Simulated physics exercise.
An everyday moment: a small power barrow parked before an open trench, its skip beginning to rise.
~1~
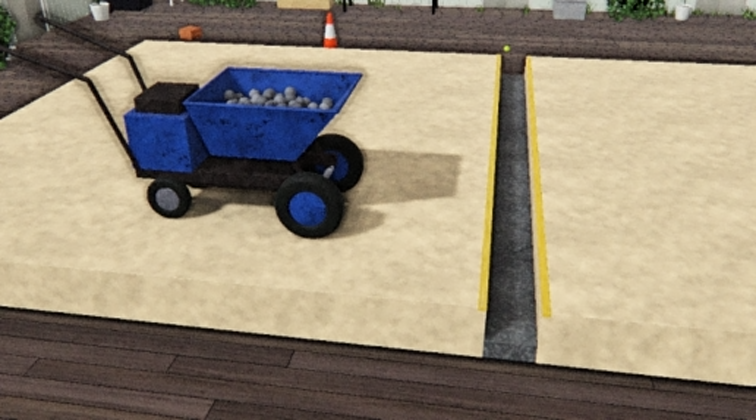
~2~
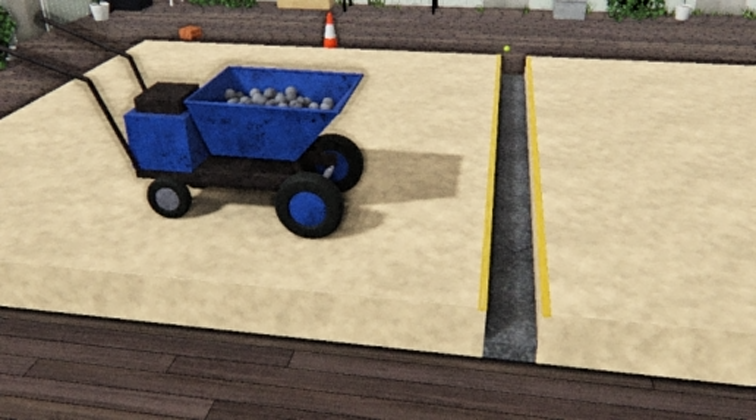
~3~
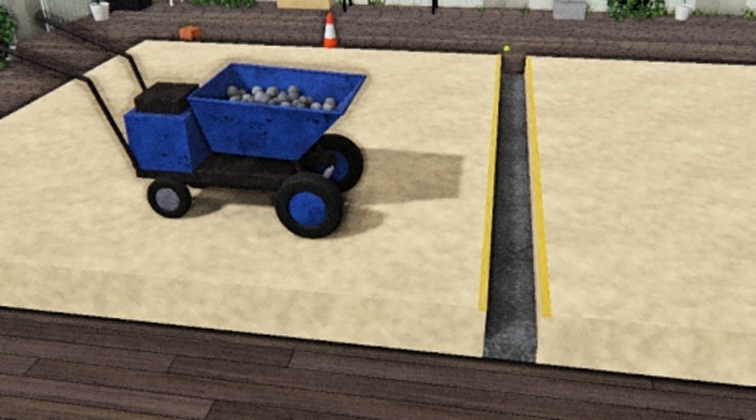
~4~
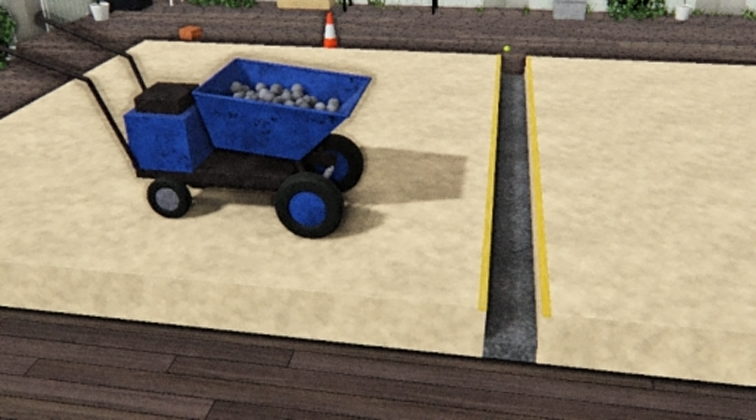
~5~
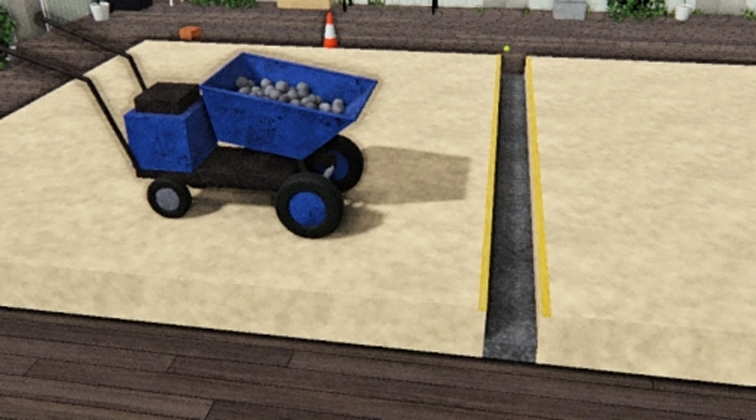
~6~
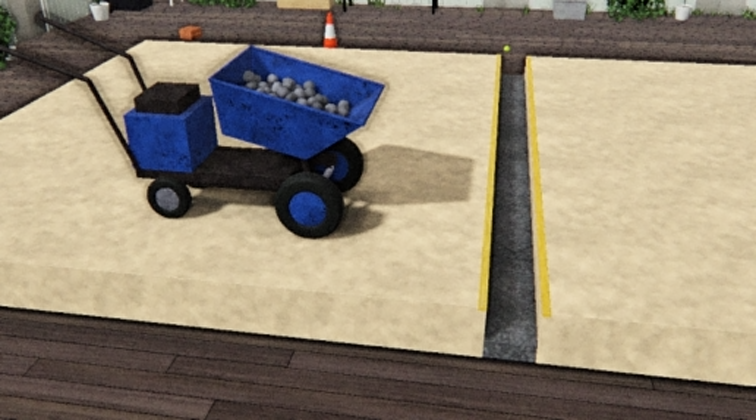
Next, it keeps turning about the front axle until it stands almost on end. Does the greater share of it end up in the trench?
No. Trench misses most.
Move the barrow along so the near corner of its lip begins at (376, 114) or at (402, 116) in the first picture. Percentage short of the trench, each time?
Around 30 and 0 per cent respectively.
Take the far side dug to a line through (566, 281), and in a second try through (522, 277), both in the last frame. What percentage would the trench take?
About 30 %, then 30 %.
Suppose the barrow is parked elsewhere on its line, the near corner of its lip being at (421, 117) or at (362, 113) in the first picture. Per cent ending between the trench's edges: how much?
Okay, so the first one ends at 80 % and the second at 50 %.
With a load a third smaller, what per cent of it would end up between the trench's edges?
Share: Approx. 20 per cent.
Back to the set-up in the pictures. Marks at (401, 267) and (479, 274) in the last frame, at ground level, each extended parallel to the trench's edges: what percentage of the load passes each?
Roughly 90 and 30 %.
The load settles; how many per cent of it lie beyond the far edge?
I'd put it at around 0 percent.
Soon after the last picture, skip tipped well over; all in the skip.
A little later, skip tipped steeply; most in the skip; a small part short of the trench; a stray few falling.
Later still, skip tipped right over; a small part in the skip; about two thirds short of the trench; about a quarter in or heaped over the trench.
At rest, skip tipped right over; a small part in the skip; about two thirds short of the trench; about a quarter in or heaped over the trench; none beyond it.
